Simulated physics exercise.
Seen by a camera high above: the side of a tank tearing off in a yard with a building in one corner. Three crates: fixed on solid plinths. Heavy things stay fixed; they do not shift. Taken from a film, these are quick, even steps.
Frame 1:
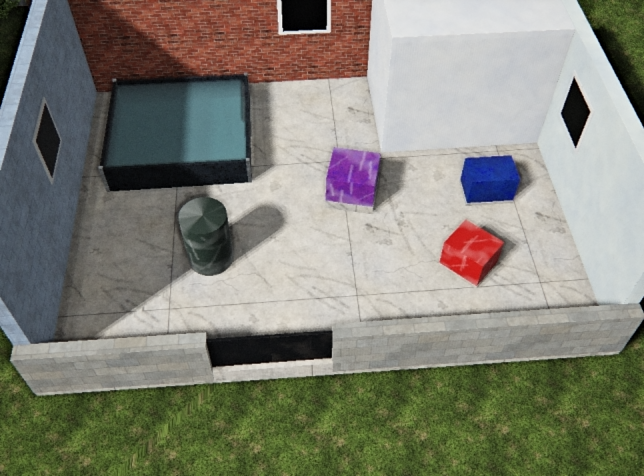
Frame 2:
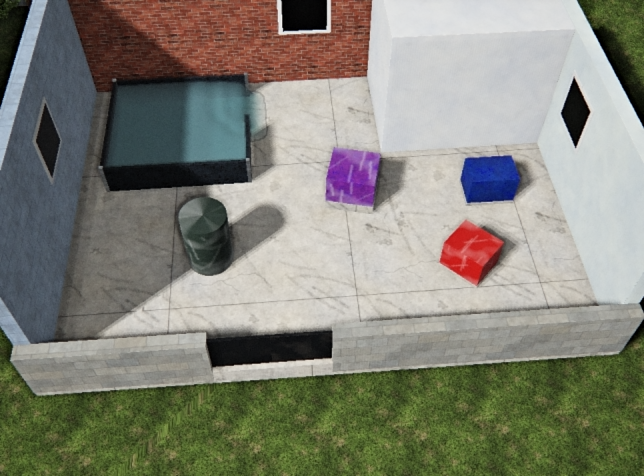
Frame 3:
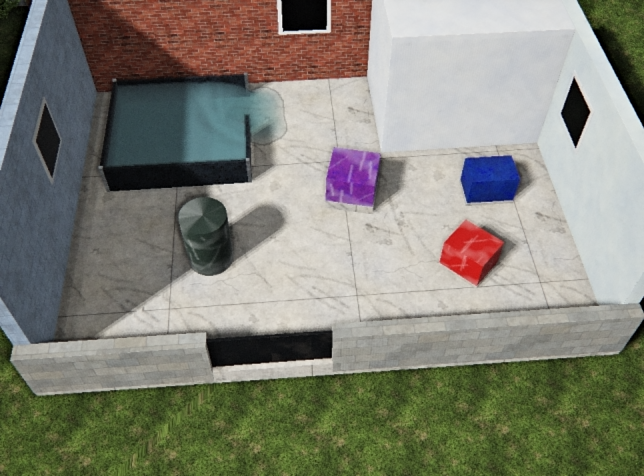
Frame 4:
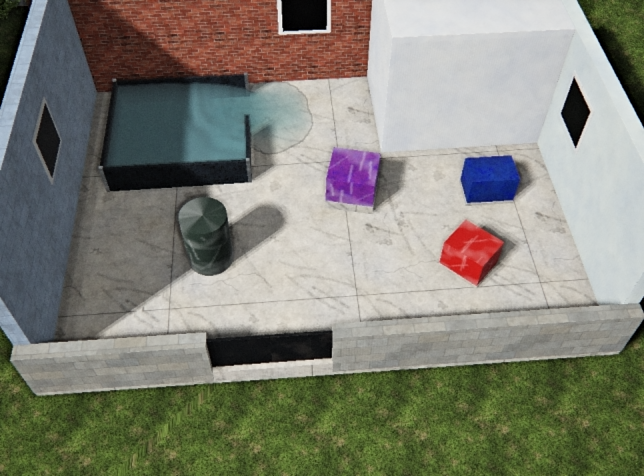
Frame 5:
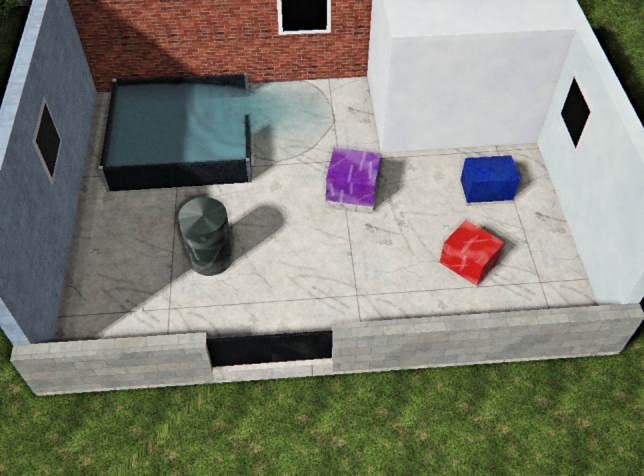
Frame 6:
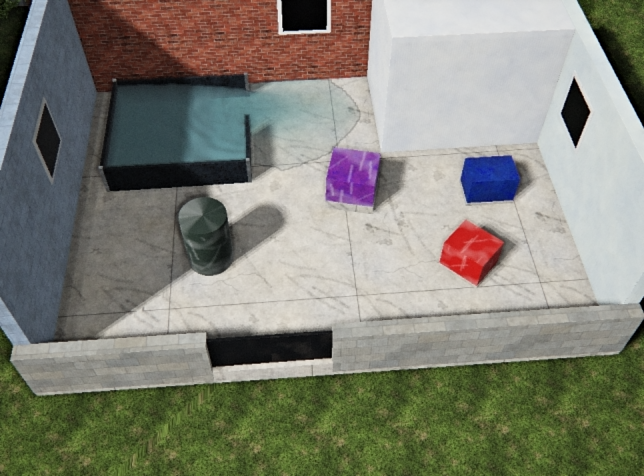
A walled yard paved in pale marble, with a white block of building in its back right corner and grass outside, is seen from high above. A dark-rimmed tank of teal water sits back left, a dark green barrel-like object before it, with purple, blue and red crates to the right. Water pours from the tank's right side and spreads rightward in a thin, widening fan, while the crates stay still.
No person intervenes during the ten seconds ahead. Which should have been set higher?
As I see it, the purple crate is within reach of the water, the red crate is within reach of the water, the blue crate is within reach of the water.
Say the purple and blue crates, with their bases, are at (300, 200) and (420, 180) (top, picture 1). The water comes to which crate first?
The blue-painted one, I think.
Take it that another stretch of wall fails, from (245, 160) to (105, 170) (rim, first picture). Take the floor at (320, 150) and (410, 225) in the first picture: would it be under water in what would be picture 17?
I'd expect the first point to stay dry and the second point to stay dry.
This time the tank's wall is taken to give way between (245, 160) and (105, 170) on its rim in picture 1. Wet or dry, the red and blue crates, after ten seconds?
Taking them in turn, the red one is swamped, and the blue one is swamped.
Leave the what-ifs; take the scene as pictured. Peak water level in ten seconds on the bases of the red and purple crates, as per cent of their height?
About 250 percent and about 160 percent.
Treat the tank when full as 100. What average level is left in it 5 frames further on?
Somewhere around 80 %, give or take.
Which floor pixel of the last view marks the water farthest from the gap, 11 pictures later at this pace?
The farthest wet point should be near (432, 198).
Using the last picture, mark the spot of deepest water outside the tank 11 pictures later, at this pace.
Close to (362, 88), I'd say.
A moment on, water covers 15 % of the floor; the purple crate water round its plinth, the red crate not reached, the blue crate not reached.
Next, water covers 15 % of the floor; the purple crate water round its plinth, the red crate not reached, the blue crate not reached.
Then, water covers 30 % of the floor; the purple crate water round its plinth, the red crate water round its plinth, the blue crate water round its plinth.
Later, water covers 65 % of the floor; the purple crate water round its plinth, the red crate water round its plinth, the blue crate water round its plinth.
In the end, water covers 95 % of the floor; the purple crate was topped, the red crate was topped, the blue crate was topped.
